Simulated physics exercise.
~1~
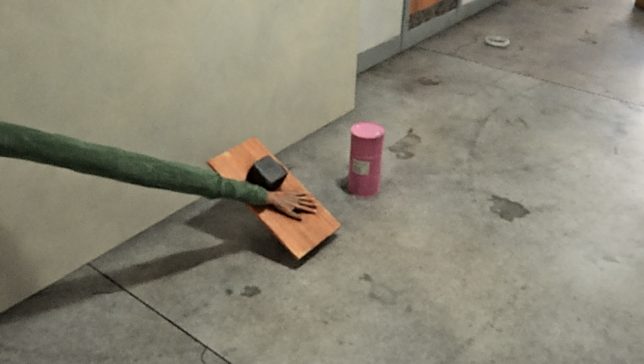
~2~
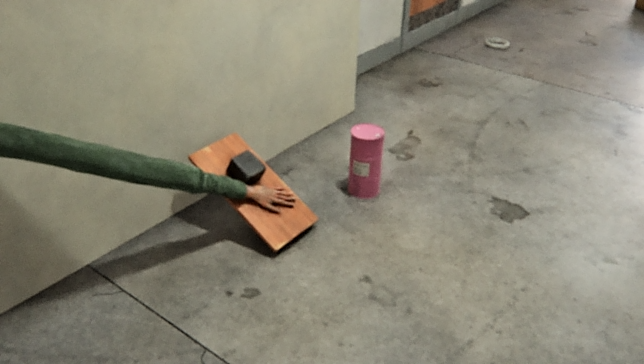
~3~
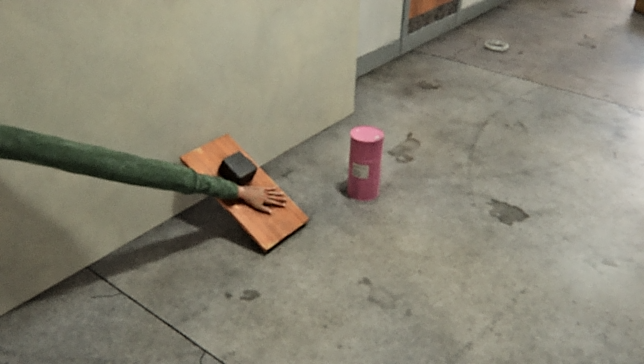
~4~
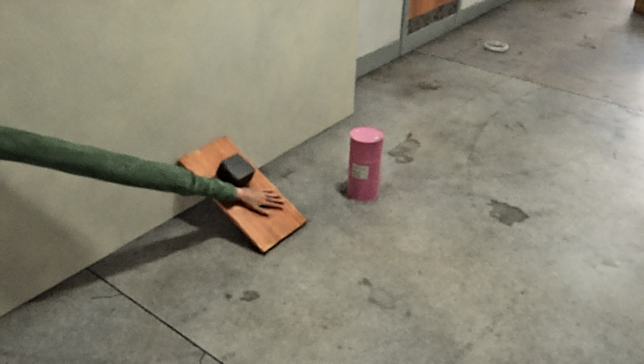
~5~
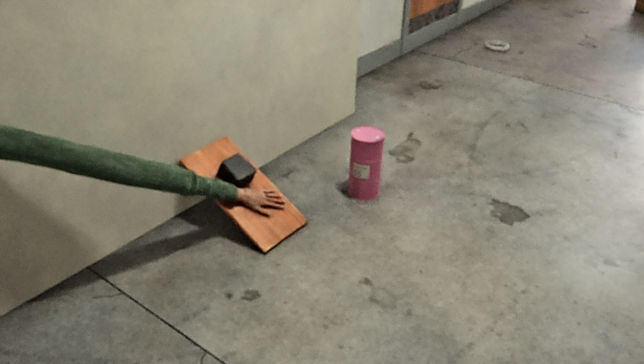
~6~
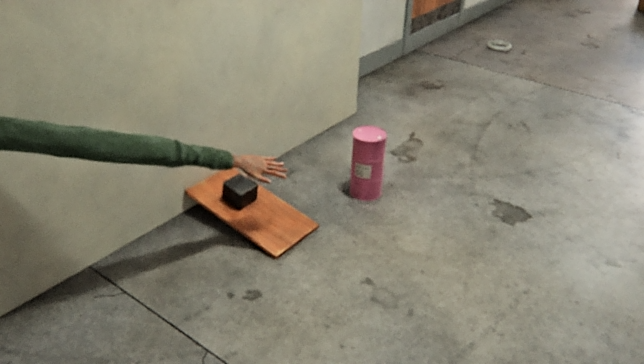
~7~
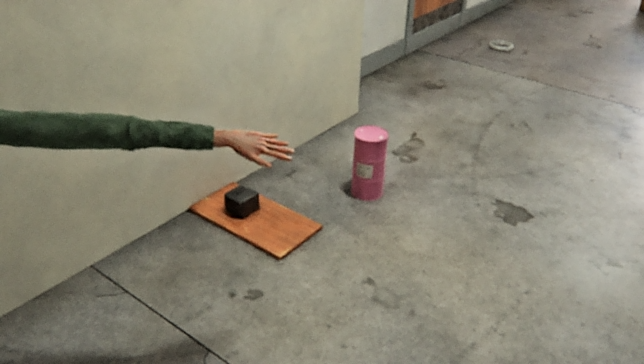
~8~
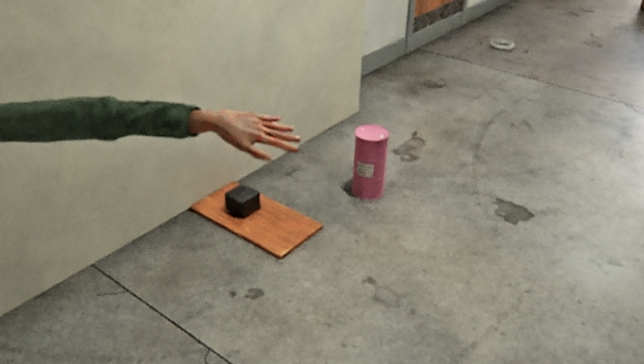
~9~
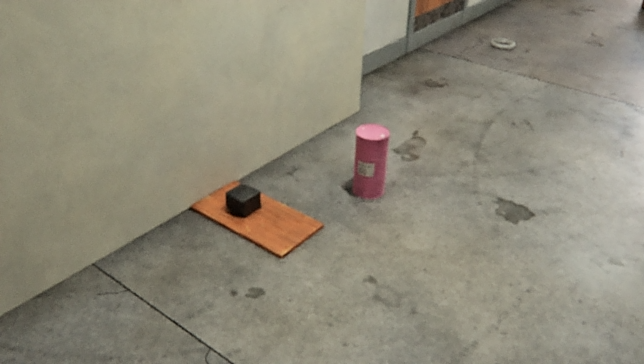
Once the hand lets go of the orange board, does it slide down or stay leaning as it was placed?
The orange board slides down once the hand lets go, and it ends up low on the floor beside the wall with the dark block still on it.
